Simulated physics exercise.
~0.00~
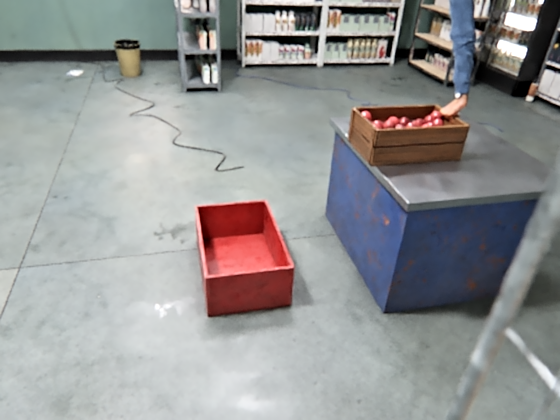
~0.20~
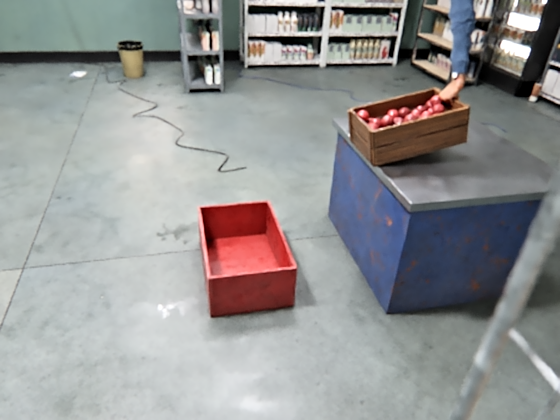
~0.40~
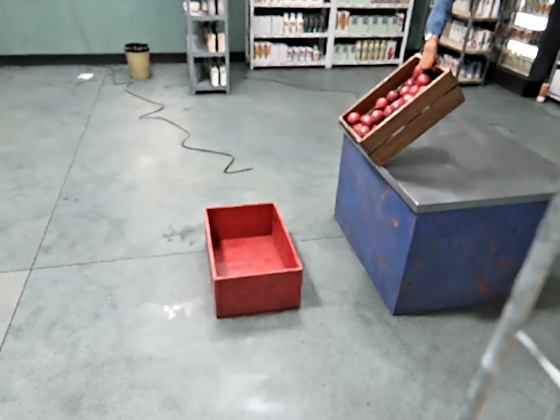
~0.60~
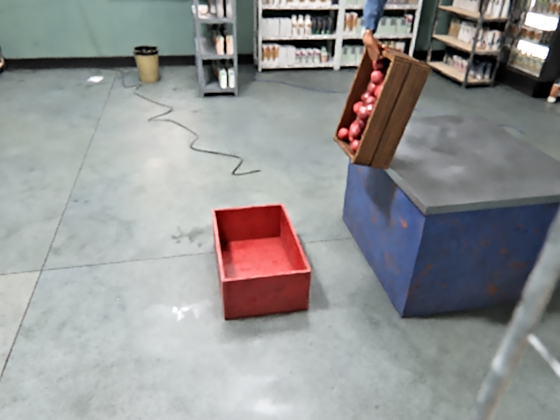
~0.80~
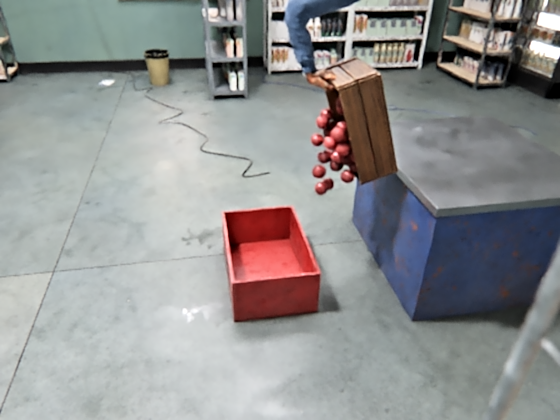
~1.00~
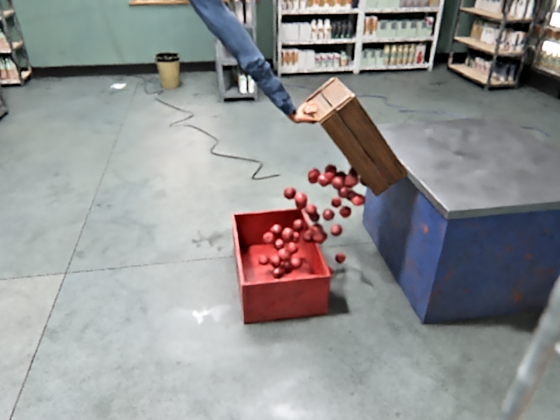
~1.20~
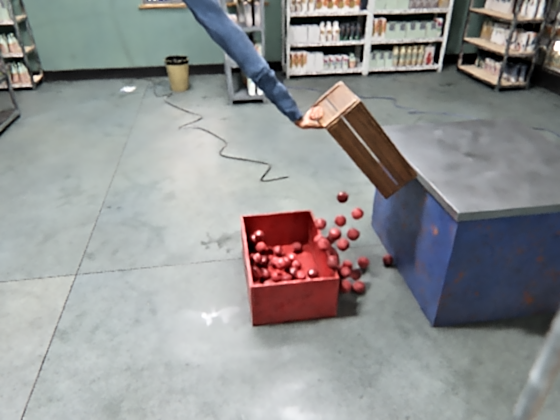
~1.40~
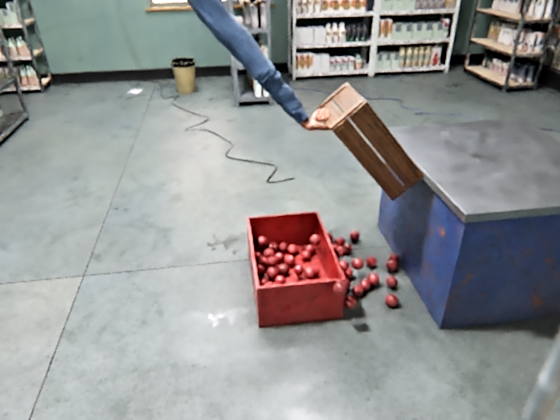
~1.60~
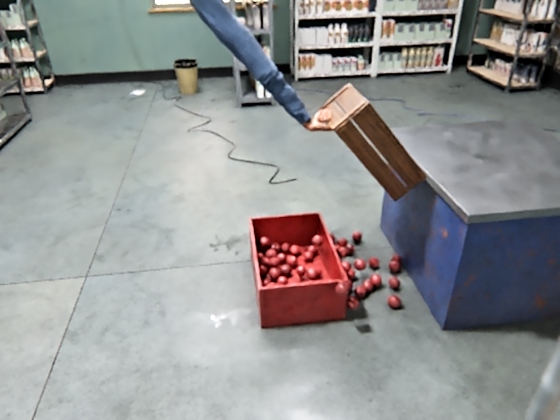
Red apples tumbling from a wooden crate tipped by a hand above a bench, many filling a red tub, others scattering beside it.
